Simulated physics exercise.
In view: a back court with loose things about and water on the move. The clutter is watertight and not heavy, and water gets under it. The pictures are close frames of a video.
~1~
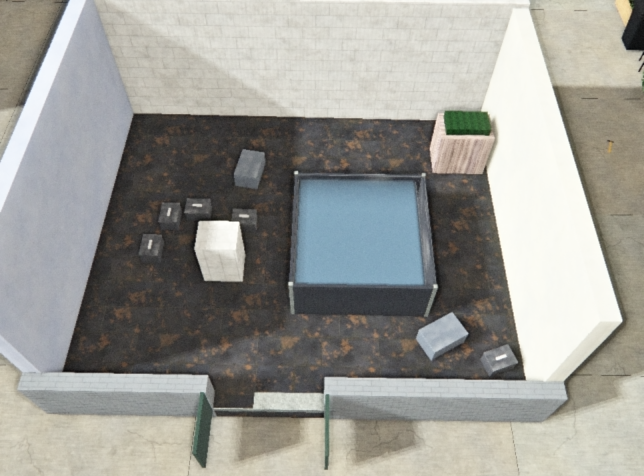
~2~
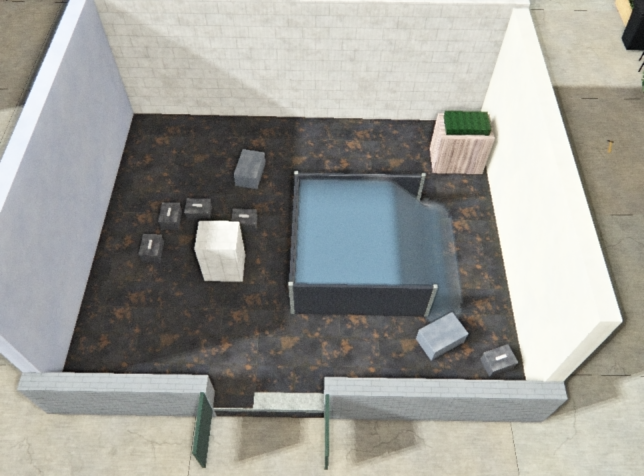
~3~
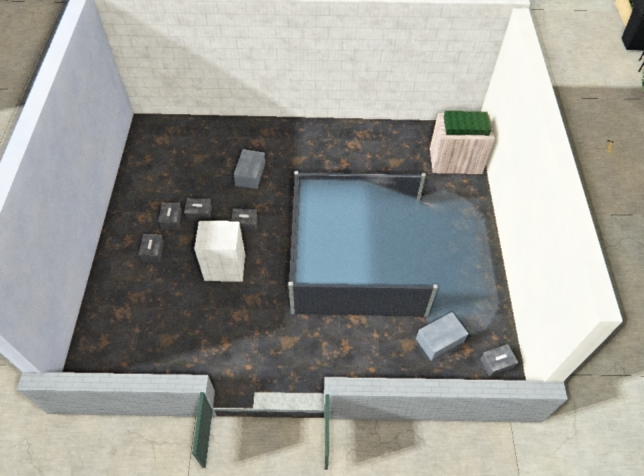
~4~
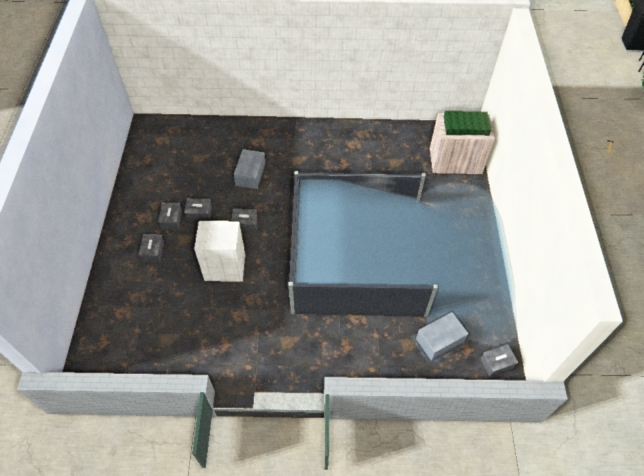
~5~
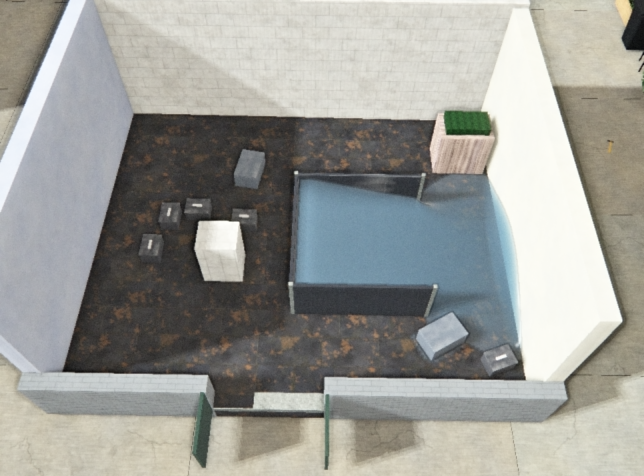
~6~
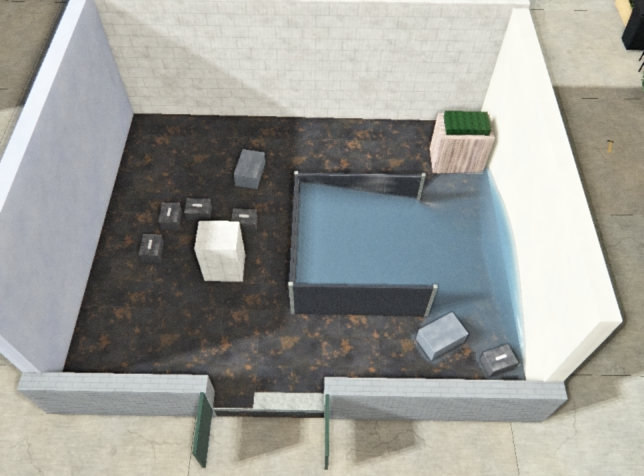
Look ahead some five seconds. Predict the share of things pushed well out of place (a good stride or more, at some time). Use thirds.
It is from one to two thirds.
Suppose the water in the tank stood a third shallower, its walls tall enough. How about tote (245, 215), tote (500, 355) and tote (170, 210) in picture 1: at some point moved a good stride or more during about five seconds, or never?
In that order: Under that, swept aside, less than that.
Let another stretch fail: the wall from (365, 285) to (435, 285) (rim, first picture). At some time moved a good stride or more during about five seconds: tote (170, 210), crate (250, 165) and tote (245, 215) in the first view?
As listed: Short of that, under that, less than that.
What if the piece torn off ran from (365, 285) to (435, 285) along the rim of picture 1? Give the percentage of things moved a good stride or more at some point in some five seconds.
About 30 per cent.
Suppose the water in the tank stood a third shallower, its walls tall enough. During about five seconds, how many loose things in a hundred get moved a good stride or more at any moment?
Near 40 in a hundred.
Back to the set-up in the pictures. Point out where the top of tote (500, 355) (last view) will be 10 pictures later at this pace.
Around (322, 338).
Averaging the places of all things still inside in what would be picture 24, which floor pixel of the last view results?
Close to (207, 239).
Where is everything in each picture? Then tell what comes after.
A tote at (169, 212), on the bottom; a tote at (150, 245), on the bottom; 0 of 7 have shifted, in the first frame.
A tote at (169, 212) rests on the ground; a tote at (150, 245), on the bottom; 0 of 7 have shifted, in the second frame.
A tote at (169, 212), on the bottom; a tote at (150, 245), on the bottom; 0 of 7 have shifted, in the third frame.
A tote at (169, 212) rests on the ground; a tote at (150, 245) rests on the ground; 0 of 7 have shifted, in the fourth frame.
A tote at (169, 212) rests on the ground; a tote at (150, 245), on the bottom; 0 of 7 have shifted, in the fifth frame.
A tote at (169, 212) rests on the ground; a tote at (150, 245), on the bottom; 0 of 7 have shifted, in the sixth frame.
A moment on, 0 of 7 are well off their spots; 0 afloat.
Next, 1 of 7 are well off their spots; 0 afloat.
Later, 3 of 7 are well off their spots; 1 afloat.
In the end, 3 of 7 are well off their spots, and 3 have been at some point; 3 afloat.
